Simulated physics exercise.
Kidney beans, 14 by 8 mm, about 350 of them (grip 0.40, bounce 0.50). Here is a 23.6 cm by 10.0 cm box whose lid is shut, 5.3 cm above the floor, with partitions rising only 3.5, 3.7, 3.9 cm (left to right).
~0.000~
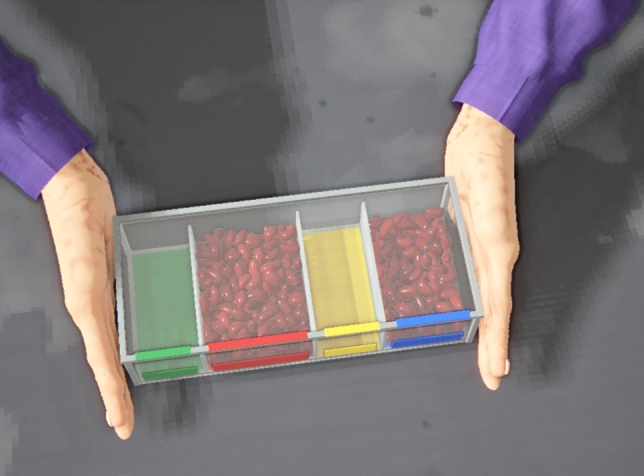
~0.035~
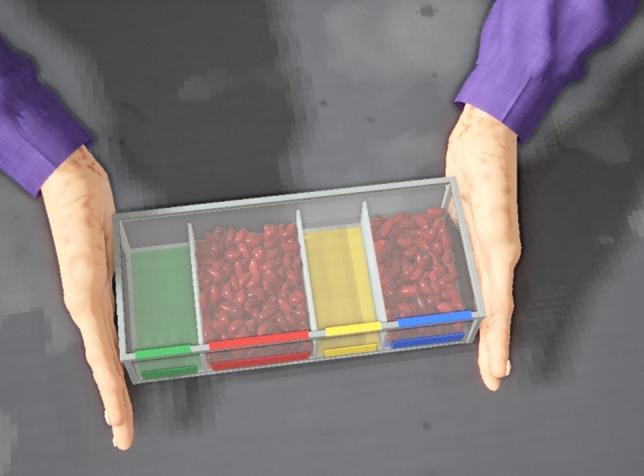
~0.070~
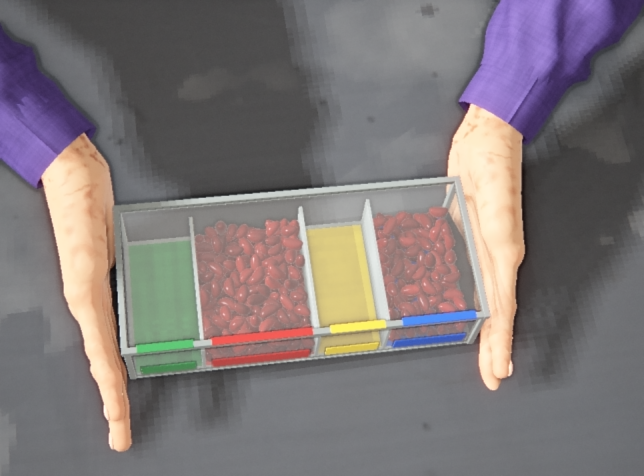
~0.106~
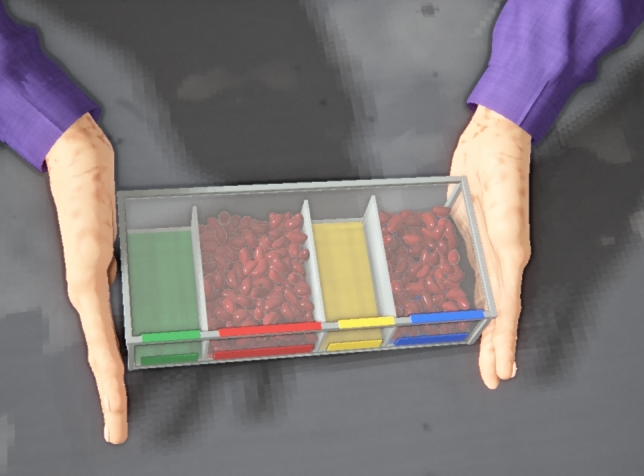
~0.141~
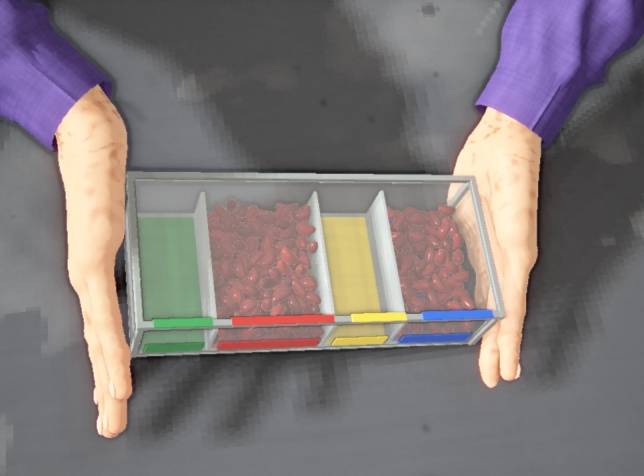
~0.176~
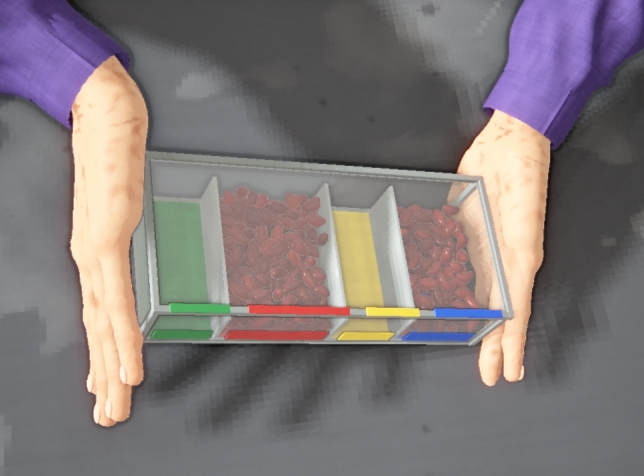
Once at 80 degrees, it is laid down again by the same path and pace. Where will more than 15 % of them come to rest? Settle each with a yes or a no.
For red, yes; for blue, yes; for green, no; for yellow, no.
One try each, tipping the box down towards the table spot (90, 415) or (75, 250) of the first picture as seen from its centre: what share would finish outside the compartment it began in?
Approximately 15 percent, then 10 percent.
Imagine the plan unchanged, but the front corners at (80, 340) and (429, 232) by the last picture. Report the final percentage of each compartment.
Red 50 %; blue 35 %; green 15 %; yellow 0 %.
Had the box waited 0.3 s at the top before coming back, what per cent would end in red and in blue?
In per cent: Red 55; blue 45.
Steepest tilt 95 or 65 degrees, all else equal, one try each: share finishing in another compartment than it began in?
About 10 and about 5 per cent, in that order.
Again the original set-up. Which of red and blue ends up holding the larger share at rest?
Red comes out ahead.
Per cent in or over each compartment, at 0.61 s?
Red = 55, blue = 40, green = 0, yellow = 5 (percent).
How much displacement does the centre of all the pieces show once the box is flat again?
I'd say close to 1.0 cm in total.
Then, at 0.61 s, tilt 79 degrees; red 55 %, blue 40 %, yellow 5 %.
After 0.90 s, tilt 33 degrees; red 55 %, blue 45 %.
After 1.29 s, tilt 0 degrees; red 55 %, blue 45 %.
By 1.8 s all is still; red 55 %, blue 45 %, green 0 %, yellow 0 %.
